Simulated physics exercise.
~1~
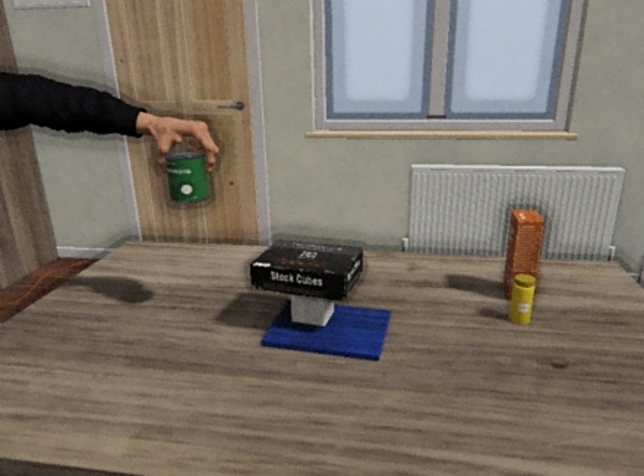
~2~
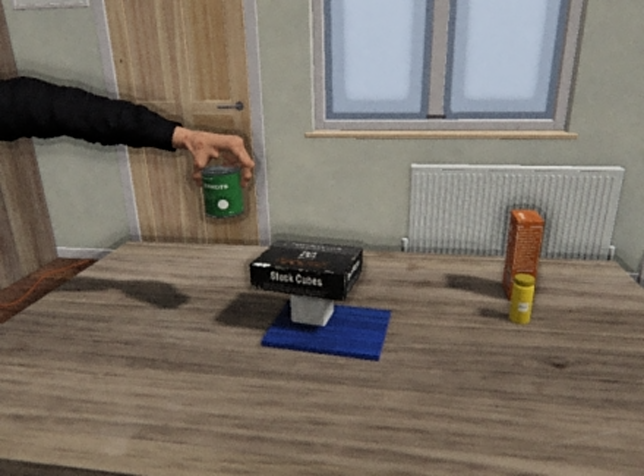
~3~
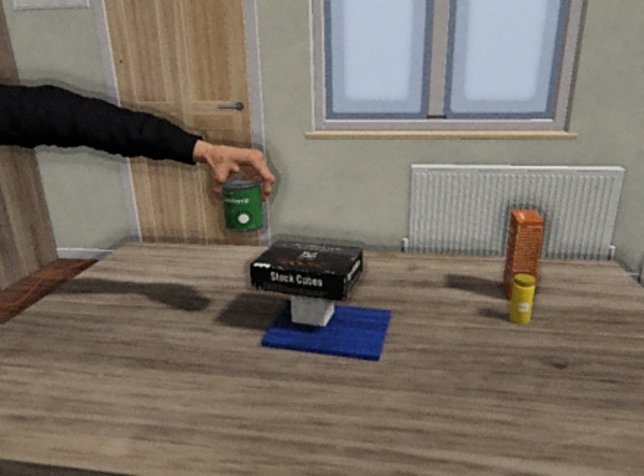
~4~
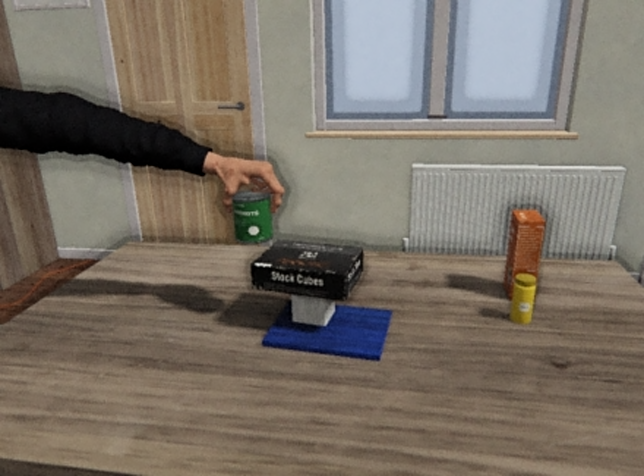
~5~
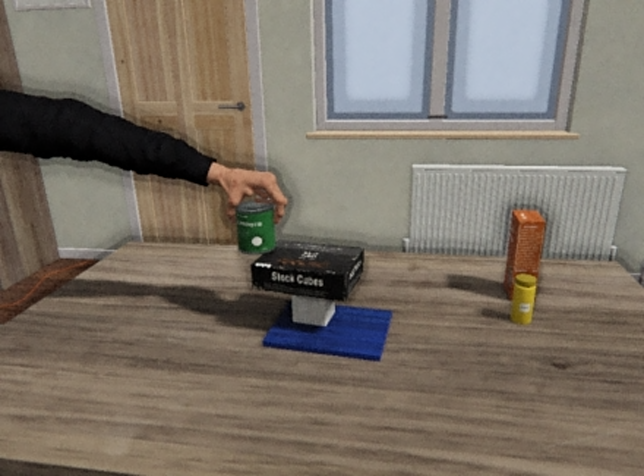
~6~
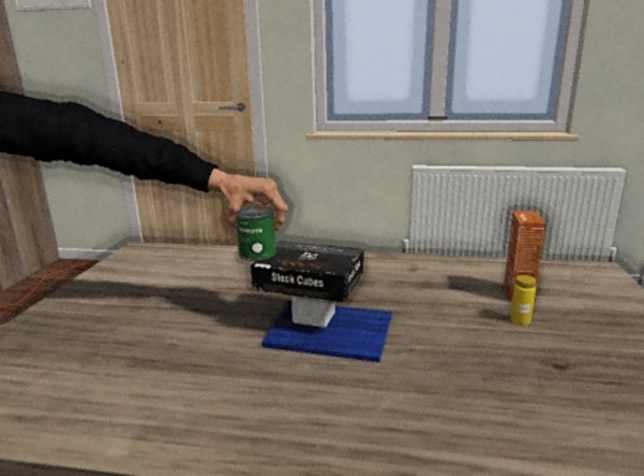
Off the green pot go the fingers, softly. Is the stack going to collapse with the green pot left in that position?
Yes, it collapses.
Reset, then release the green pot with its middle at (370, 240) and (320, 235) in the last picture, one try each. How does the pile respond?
It caves in the first time and survives the second time.
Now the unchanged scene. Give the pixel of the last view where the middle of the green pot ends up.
End spot: Near (184, 294).
Then, 0.40 s after the last picture, green pot now fallen; black packet tipped 61° from how it was.
Then, 0.50 s after the last picture, black packet tipped 71° from how it was.
Then, 0.80 s after the last picture, black packet on its side.
Then, 1.50 s after the last picture, black packet now fallen.
At rest, fallen, green pot and black packet; the other 4 in place. Seen from the same camera at the end, green pot near (184, 294). The pile gives way.
